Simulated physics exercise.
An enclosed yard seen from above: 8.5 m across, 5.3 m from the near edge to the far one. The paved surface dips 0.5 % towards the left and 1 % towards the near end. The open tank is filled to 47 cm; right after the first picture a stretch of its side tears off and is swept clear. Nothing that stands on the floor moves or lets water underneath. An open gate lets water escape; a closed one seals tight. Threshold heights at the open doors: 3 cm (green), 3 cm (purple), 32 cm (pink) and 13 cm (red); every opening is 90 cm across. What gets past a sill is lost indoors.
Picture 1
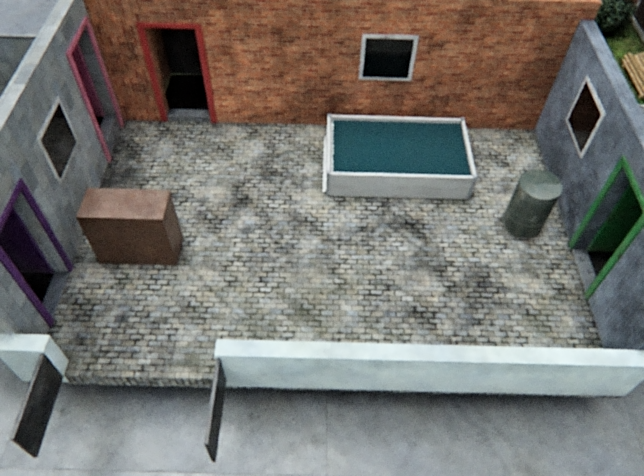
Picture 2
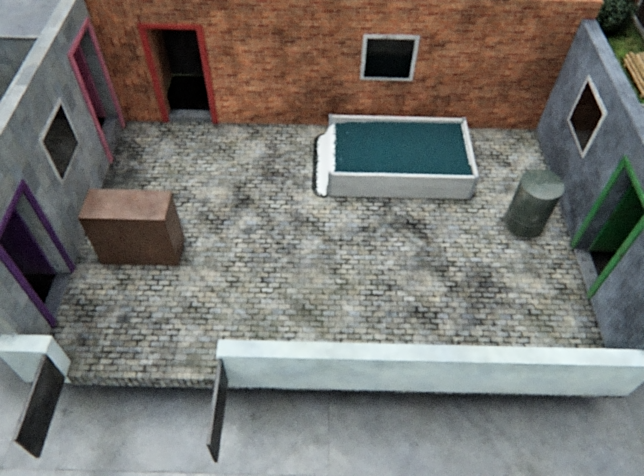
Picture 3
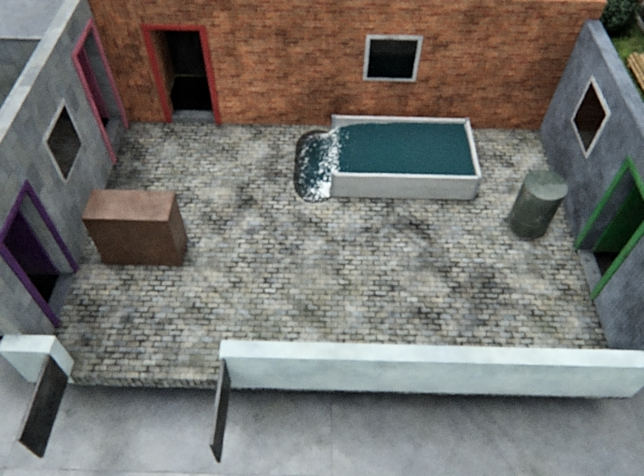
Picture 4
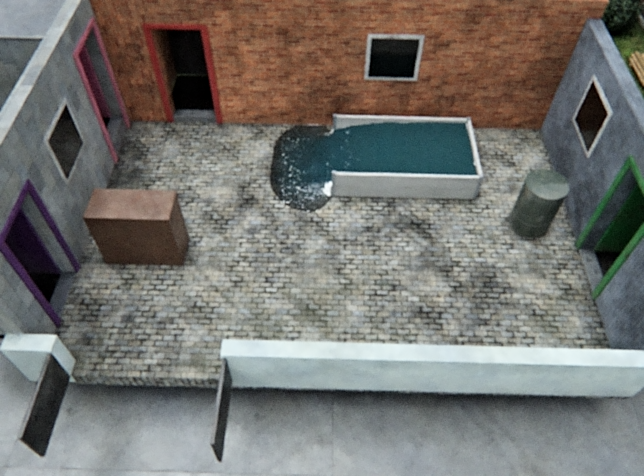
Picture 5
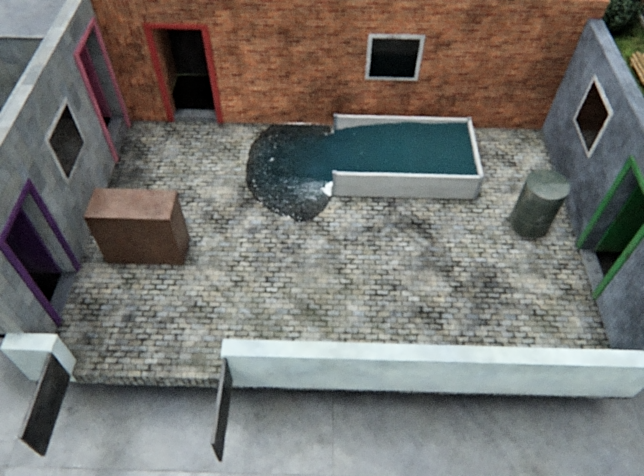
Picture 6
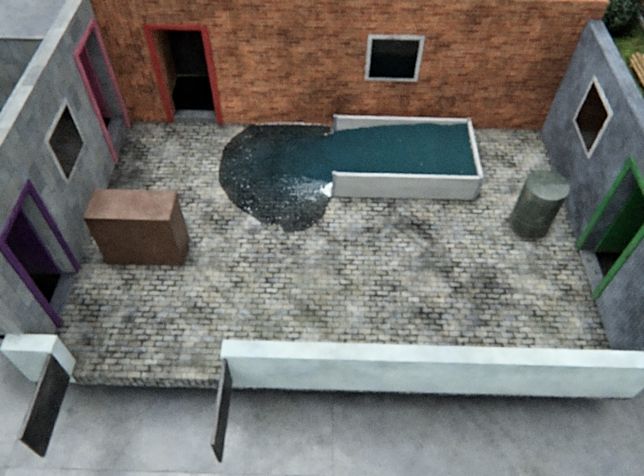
Water poured out of the open left end of a raised tank in a walled, paved yard, foaming at first, then spreading leftward and toward the near side in a widening dark puddle.
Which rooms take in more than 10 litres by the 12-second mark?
The water let in: At the green door it keeps below the limit; at the purple door it passes the limit; at the pink door it keeps below the limit; at the red door it keeps below the limit.
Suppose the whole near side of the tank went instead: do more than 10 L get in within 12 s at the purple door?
Against that limit: Purple past it.
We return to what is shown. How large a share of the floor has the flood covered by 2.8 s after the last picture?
Some 40 per cent of it.
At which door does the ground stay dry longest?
It is the green one.
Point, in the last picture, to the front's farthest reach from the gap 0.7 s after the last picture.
At about (124, 169).
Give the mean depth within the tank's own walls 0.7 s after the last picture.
Some 31 cm.
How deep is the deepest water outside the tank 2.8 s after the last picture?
Roughly 26 cm.
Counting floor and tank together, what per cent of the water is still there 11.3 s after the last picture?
About 76 per cent.
Then, 0.7 s after the last picture water covers 25 % of the floor and is deepest (22 cm) near (329, 180); green door not reached, purple door not reached, pink door not reached, red door 5 cm at the sill, 0 L in.
Then, 1.5 s after the last picture water covers 30 % of the floor and is deepest (28 cm) near (128, 131); green door not reached, purple door not reached, pink door 25 cm at the sill, 0 L in, red door 9 cm at the sill, 0 L in.
Then, 2.8 s after the last picture water covers 40 % of the floor and is deepest (26 cm) near (128, 131); green door not reached, purple door 4 cm at the sill, 0 L in, pink door 25 cm at the sill, 0 L in, red door 8 cm at the sill, 0 L in.
Then, 6.3 s after the last picture water covers 55 % of the floor and is deepest (13 cm) near (122, 236); green door not reached, purple door 6 cm at the sill, 25 L in, pink door 11 cm at the sill, 0 L in, red door 9 cm at the sill, 1 L in.
Then, 11.3 s after the last picture water covers 75 % of the floor and is deepest (8 cm) near (301, 366); green door 1 cm at the sill, 0 L in, purple door 3 cm at the sill, 36 L in, pink door 5 cm at the sill, 0 L in, red door 4 cm at the sill, 1 L in.
